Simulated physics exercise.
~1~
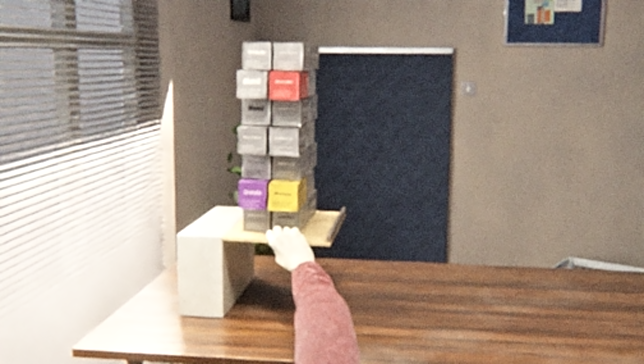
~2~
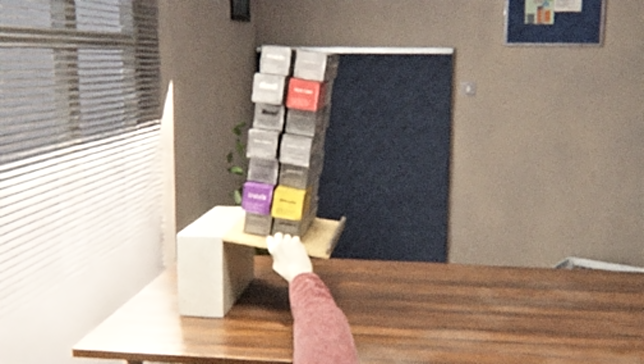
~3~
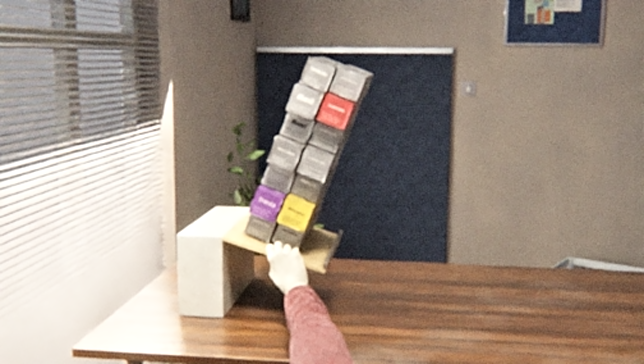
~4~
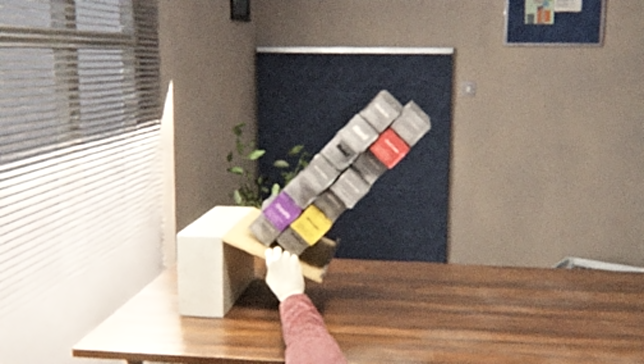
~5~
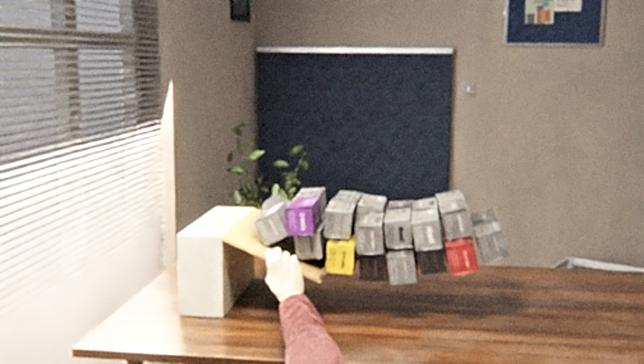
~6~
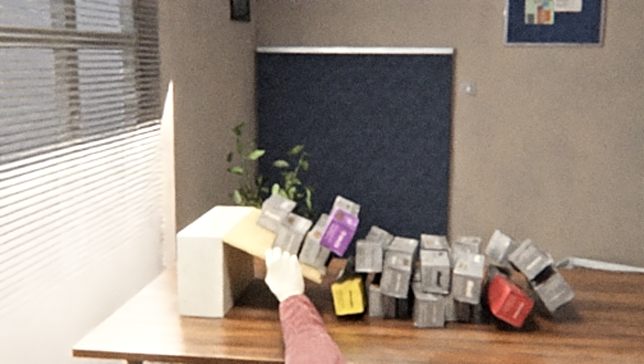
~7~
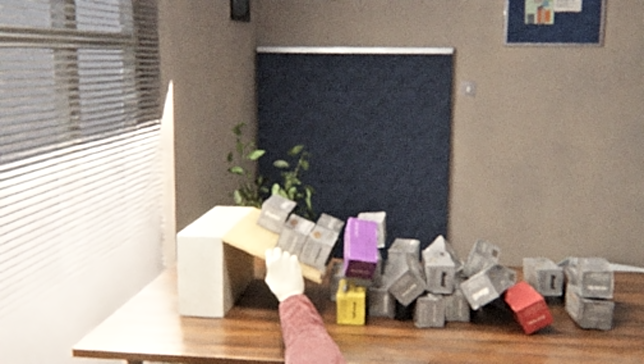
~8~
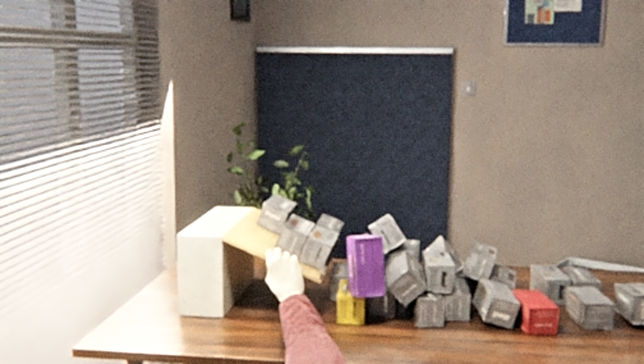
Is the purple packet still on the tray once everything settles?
No, the purple packet falls off the tray and comes to rest just beyond its lower end, among the other fallen packets.
